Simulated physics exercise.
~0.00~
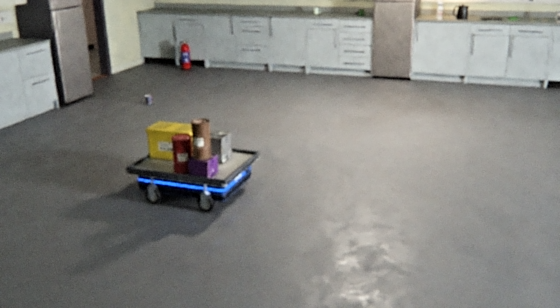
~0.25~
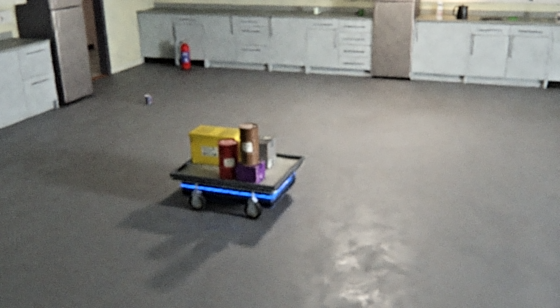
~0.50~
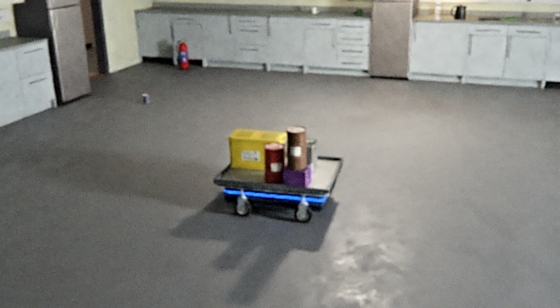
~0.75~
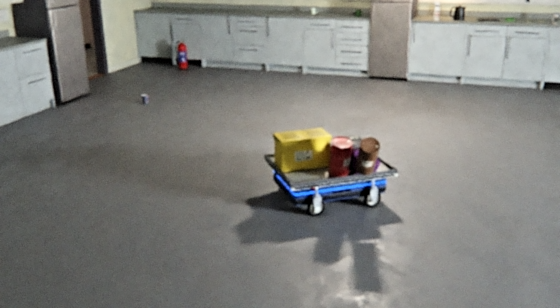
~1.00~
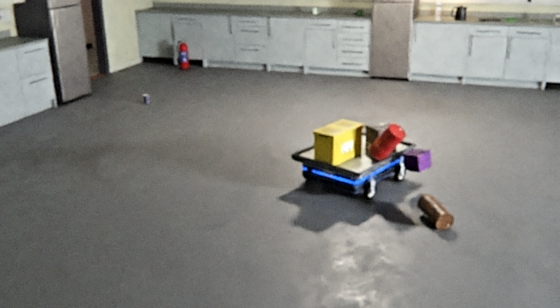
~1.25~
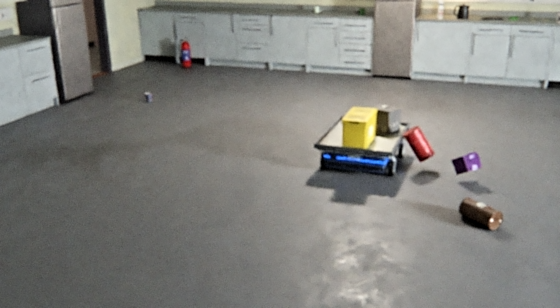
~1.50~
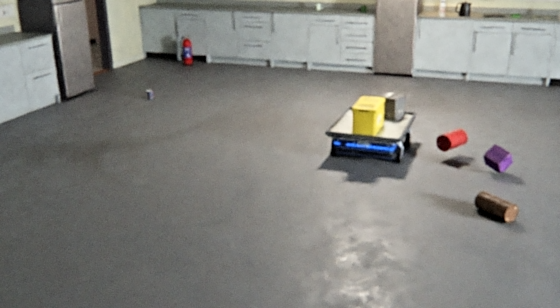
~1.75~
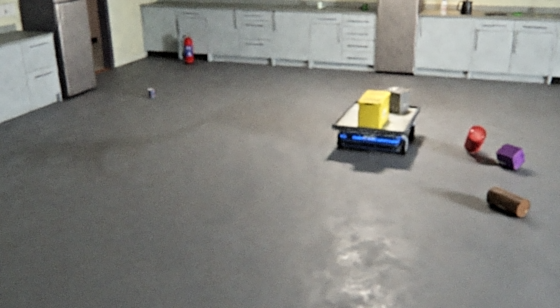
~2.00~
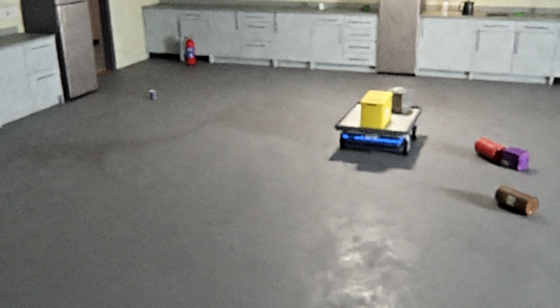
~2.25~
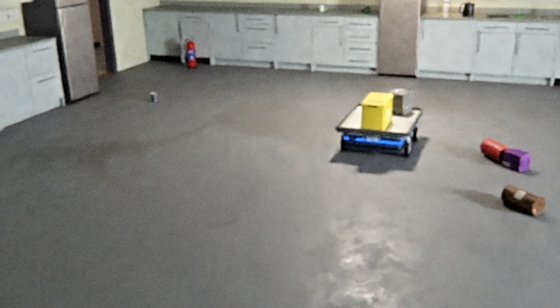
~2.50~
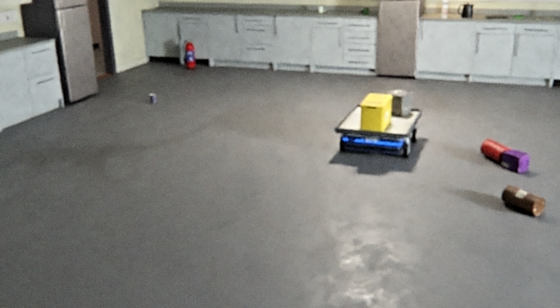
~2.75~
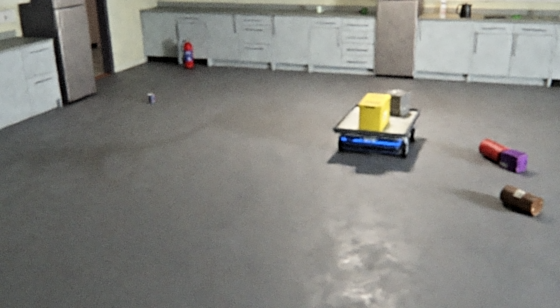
A robot cart carrying several items rolled right across the floor and curved away toward the cabinets, spilling a brown canister, a red canister and a purple parcel, which ended up lying to the right while the yellow tote stayed upright aboard the stopped cart.
